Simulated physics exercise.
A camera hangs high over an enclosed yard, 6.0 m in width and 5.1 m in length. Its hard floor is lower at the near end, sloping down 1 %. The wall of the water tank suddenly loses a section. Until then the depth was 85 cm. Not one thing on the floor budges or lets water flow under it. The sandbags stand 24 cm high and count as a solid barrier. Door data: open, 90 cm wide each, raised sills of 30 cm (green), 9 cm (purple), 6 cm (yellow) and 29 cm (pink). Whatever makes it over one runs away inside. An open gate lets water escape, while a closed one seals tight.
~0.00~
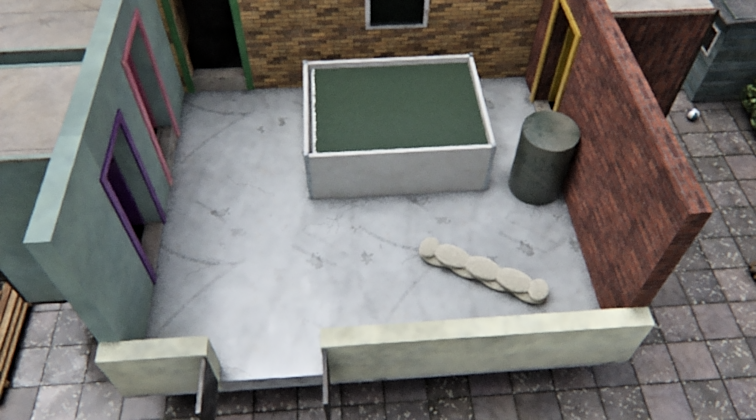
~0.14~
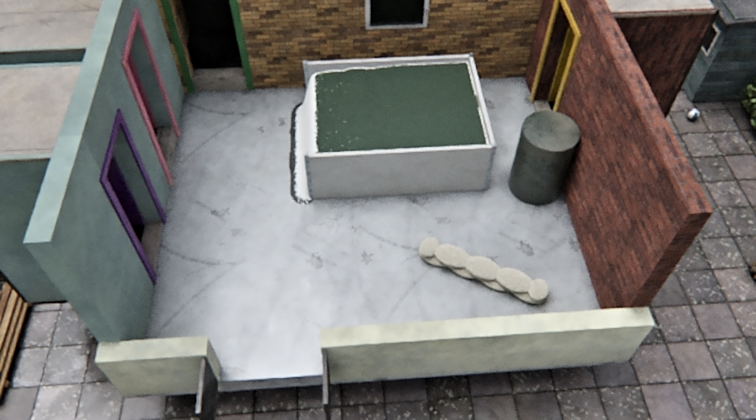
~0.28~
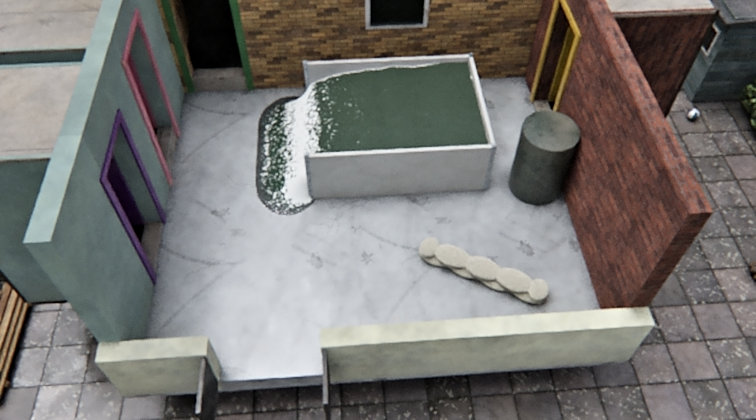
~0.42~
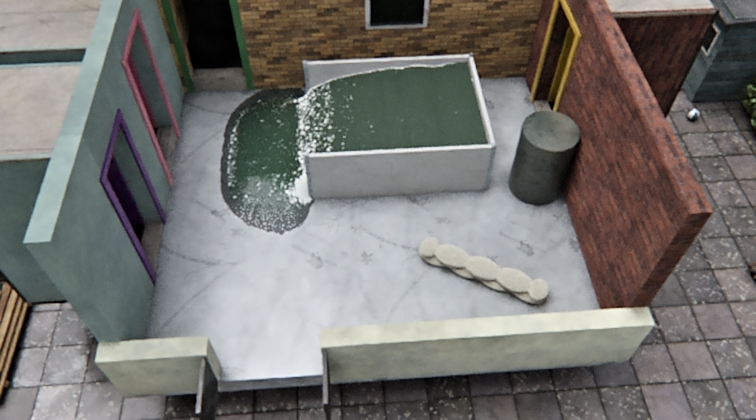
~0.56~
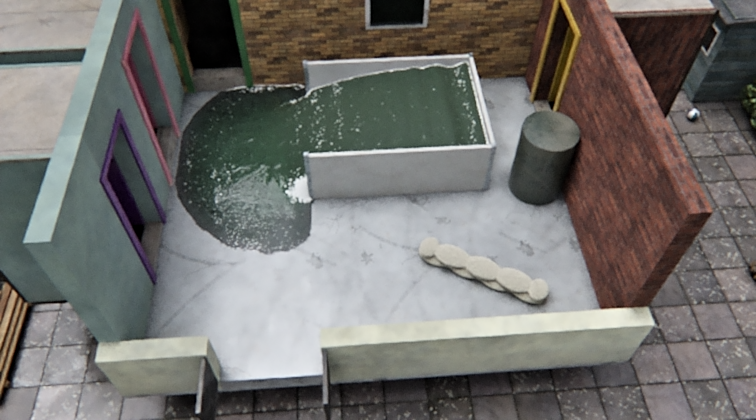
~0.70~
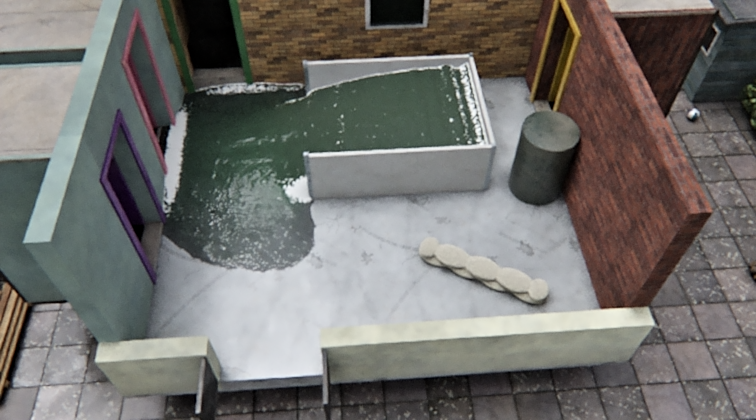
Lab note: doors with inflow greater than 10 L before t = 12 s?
Green door greater, purple door greater, yellow door greater, pink door greater.
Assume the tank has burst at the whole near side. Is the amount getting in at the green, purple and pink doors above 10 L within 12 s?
Green short, purple beyond, pink short.
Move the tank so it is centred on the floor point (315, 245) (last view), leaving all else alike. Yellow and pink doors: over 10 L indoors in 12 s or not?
For the yellow door, the amount is too high; for the pink door, the amount is acceptable.
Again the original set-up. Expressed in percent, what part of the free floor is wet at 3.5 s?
Covered: Roughly 65 per cent.
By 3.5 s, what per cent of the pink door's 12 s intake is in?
100 percent or so by then.
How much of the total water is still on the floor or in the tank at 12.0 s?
About 60 per cent.
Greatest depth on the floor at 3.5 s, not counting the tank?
I'd say near 43 centimetres.
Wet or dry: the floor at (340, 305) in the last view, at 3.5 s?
By then the spot is drenched.
After 1.4 s water covers 35 % of the floor and is deepest (56 cm) near (179, 131); green door 34 cm at the sill, 4 L in, purple door 24 cm at the sill, 24 L in, yellow door not reached, pink door 54 cm at the sill, 81 L in.
After 2.2 s water covers 40 % of the floor and is deepest (52 cm) near (174, 164); green door 45 cm at the sill, 53 L in, purple door 25 cm at the sill, 94 L in, yellow door not reached, pink door 51 cm at the sill, 207 L in.
After 3.5 s water covers 65 % of the floor and is deepest (43 cm) near (141, 368); green door 30 cm at the sill, 94 L in, purple door 18 cm at the sill, 176 L in, yellow door not reached, pink door 31 cm at the sill, 292 L in.
After 7.0 s water covers 95 % of the floor and is deepest (26 cm) near (592, 338); green door 8 cm at the sill, 96 L in, purple door 15 cm at the sill, 232 L in, yellow door 8 cm at the sill, 22 L in, pink door 9 cm at the sill, 296 L in.
After 12.0 s water covers 95 % of the floor and is deepest (18 cm) near (141, 368); green door 10 cm at the sill, 97 L in, purple door 12 cm at the sill, 264 L in, yellow door 7 cm at the sill, 36 L in, pink door 9 cm at the sill, 297 L in.
